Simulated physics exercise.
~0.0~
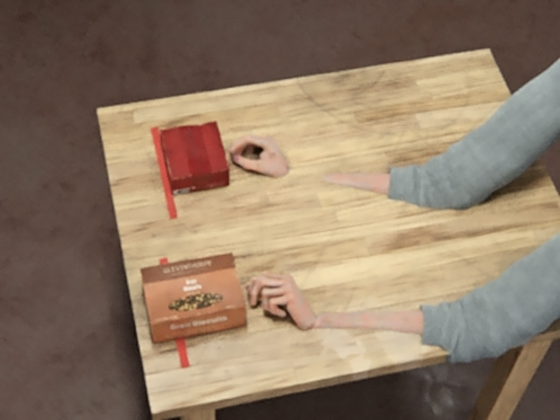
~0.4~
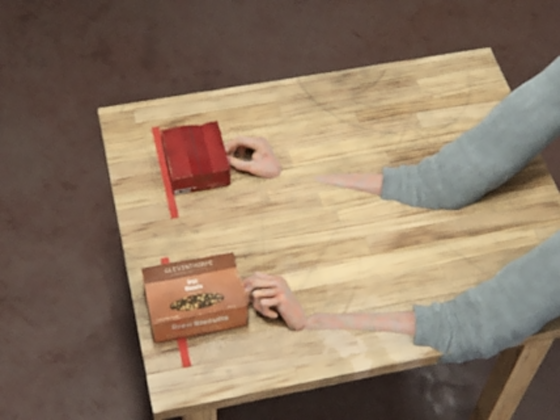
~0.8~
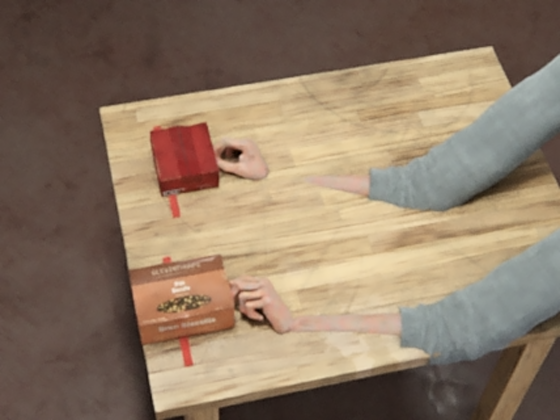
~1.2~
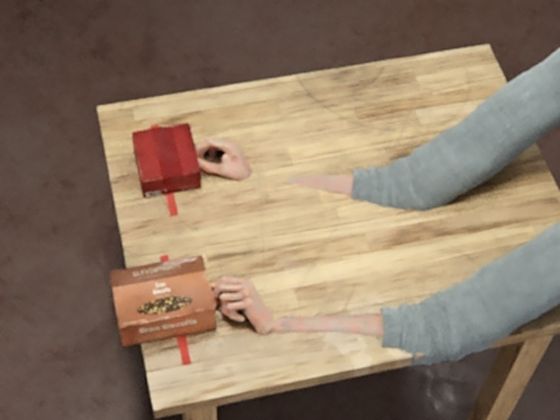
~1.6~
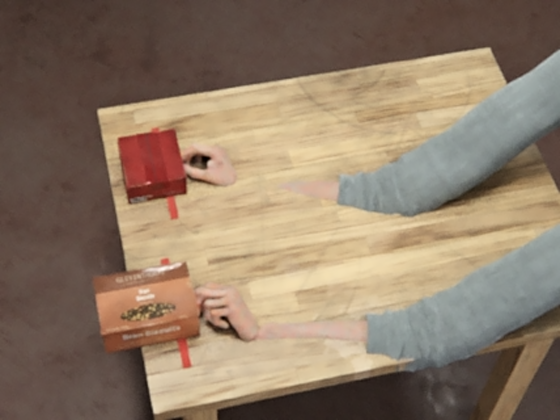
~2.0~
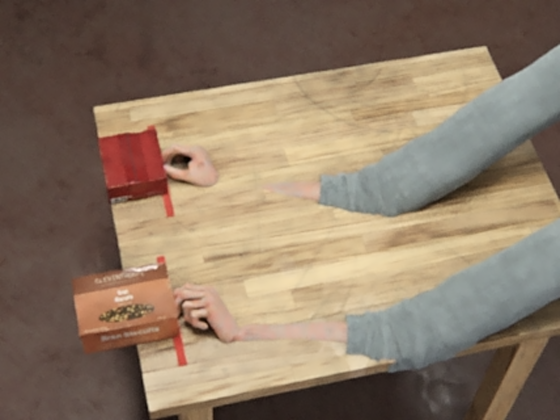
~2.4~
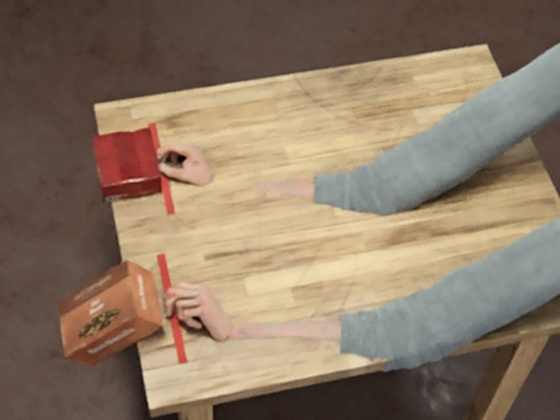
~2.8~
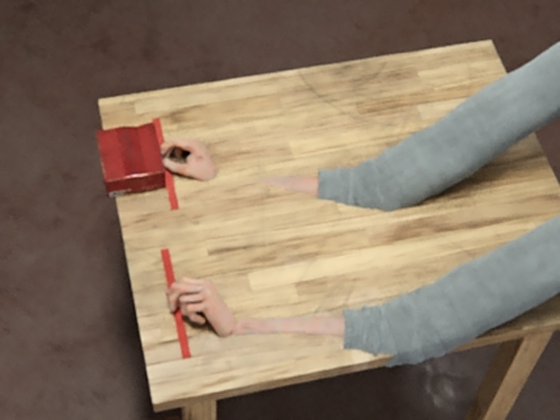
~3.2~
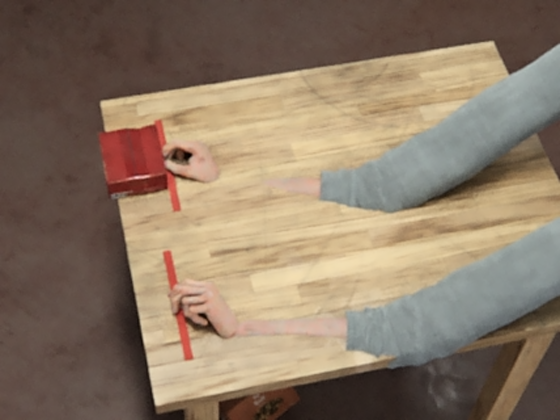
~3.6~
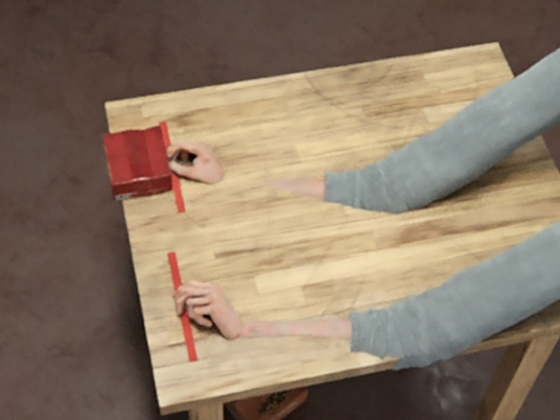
Two hands slowly push a small red box and a larger orange box leftward across a pale wooden table, seen from above at an angle by a slightly swaying camera. The red box sits at the far side and the orange one at the near side, each beside a strip of red tape, with blue-grey sleeves reaching in from the right. Both boxes slide over the tape toward the left edge. The orange box tips over the edge and drops out of sight, then partly reappears on the floor beneath the table. The red box stops at the edge and stays on top, the hands resting near the tape.
